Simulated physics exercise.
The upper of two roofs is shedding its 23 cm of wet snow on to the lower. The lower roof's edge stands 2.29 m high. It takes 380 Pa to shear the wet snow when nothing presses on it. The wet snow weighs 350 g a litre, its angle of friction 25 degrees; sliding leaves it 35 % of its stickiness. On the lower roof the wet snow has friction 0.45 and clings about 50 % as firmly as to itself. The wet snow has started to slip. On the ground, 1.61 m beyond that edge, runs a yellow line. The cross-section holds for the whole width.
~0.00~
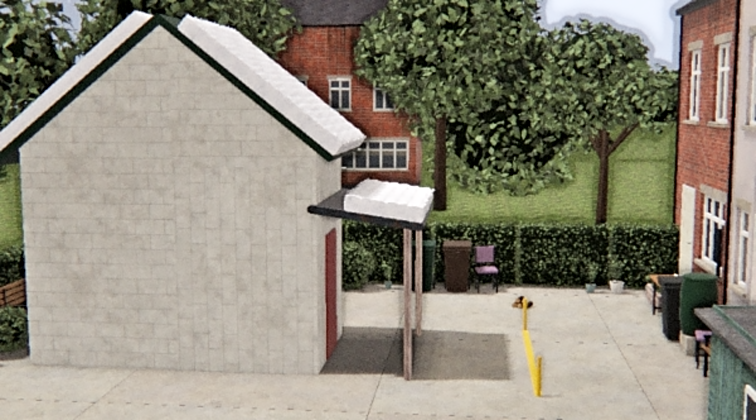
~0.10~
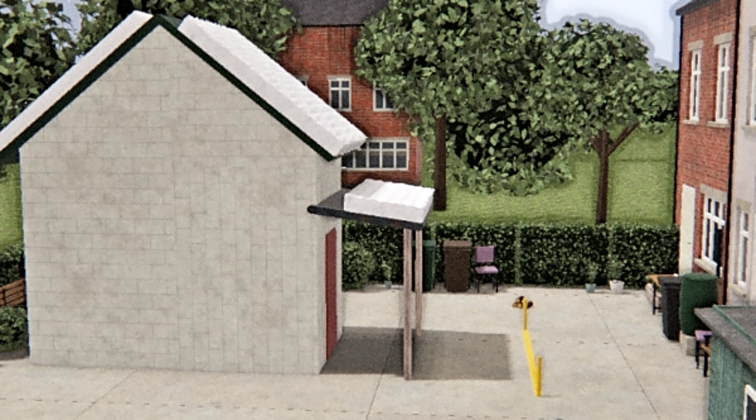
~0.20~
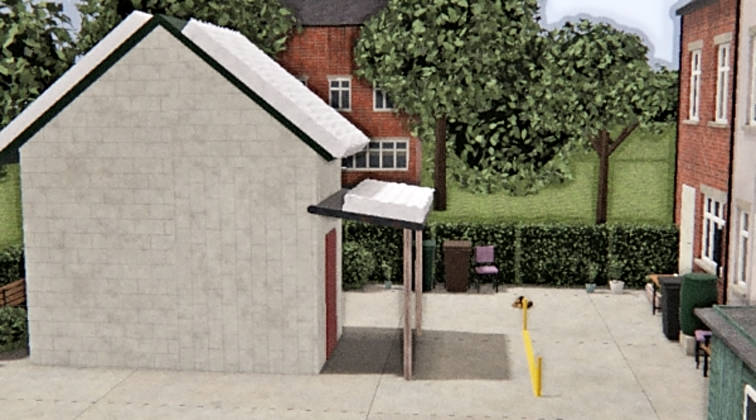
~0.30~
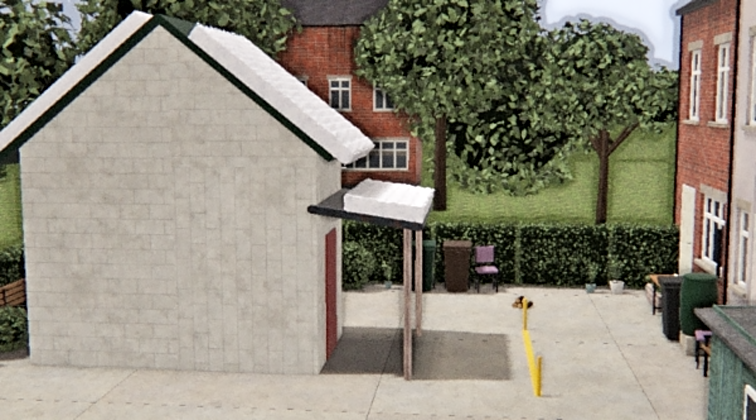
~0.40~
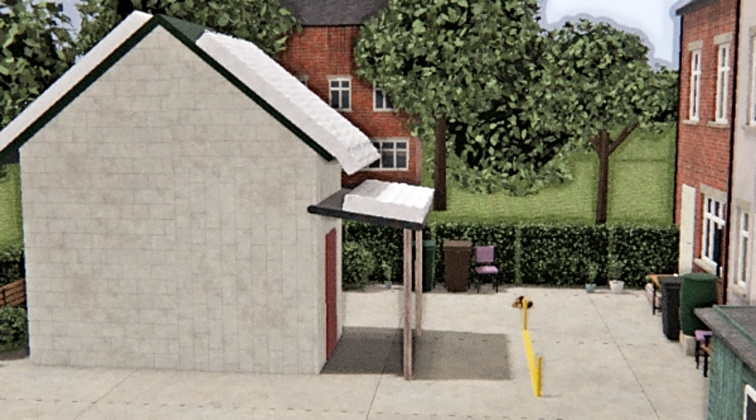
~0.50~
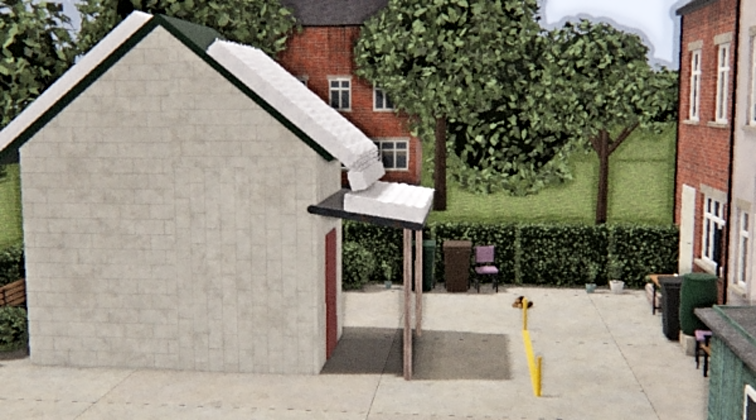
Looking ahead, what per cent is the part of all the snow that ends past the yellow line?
About 35 %.
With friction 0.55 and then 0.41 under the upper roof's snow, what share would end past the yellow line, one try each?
In that order: 10 %, 20 %.
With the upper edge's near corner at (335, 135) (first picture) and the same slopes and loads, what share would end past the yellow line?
Then about 50 %.
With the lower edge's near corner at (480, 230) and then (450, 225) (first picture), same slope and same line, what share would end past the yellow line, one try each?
In that order: 16 %, 25 %.
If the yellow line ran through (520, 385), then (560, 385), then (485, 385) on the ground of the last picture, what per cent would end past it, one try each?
In that order: 40 %, 30 %, 55 %.
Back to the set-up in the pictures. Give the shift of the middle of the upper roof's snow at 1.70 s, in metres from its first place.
About 4.0 m.
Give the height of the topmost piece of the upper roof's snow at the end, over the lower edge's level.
Roughly 0.4 m.
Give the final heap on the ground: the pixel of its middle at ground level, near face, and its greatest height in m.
Near (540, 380), some 0.3 m high.
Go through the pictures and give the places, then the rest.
In the first frame, leading edge of the wet snow at (335, 142).
In the second frame, leading edge of the wet snow at (336, 143), its middle shifted 2.2 cm.
In the third frame, leading edge of the wet snow at (340, 146), its middle shifted 8.7 cm, 3 % of it past the upper edge, in one piece.
In the fourth frame, leading edge of the wet snow at (345, 146), its middle shifted 19 cm, 7 % of it past the upper edge, in one piece.
In the fifth frame, leading edge of the wet snow at (353, 156), its middle shifted 35 cm, 12 % of it past the upper edge, cracking.
In the sixth frame, leading edge of the wet snow at (362, 176), its middle shifted 55 cm, 19 % of it past the upper edge, cracking.
After 1.05 s, none is below the lower edge and 0 % is past the line.
After 1.70 s, 52 % is below the lower edge and 4 % is past the line.
After 2.35 s, 68 % is below the lower edge and 35 % is past the line.
After 3.00 s, 68 % is below the lower edge and 35 % is past the line.
After 3.10 s, at the end, 68 % is below the lower edge and 35 % is past the line.
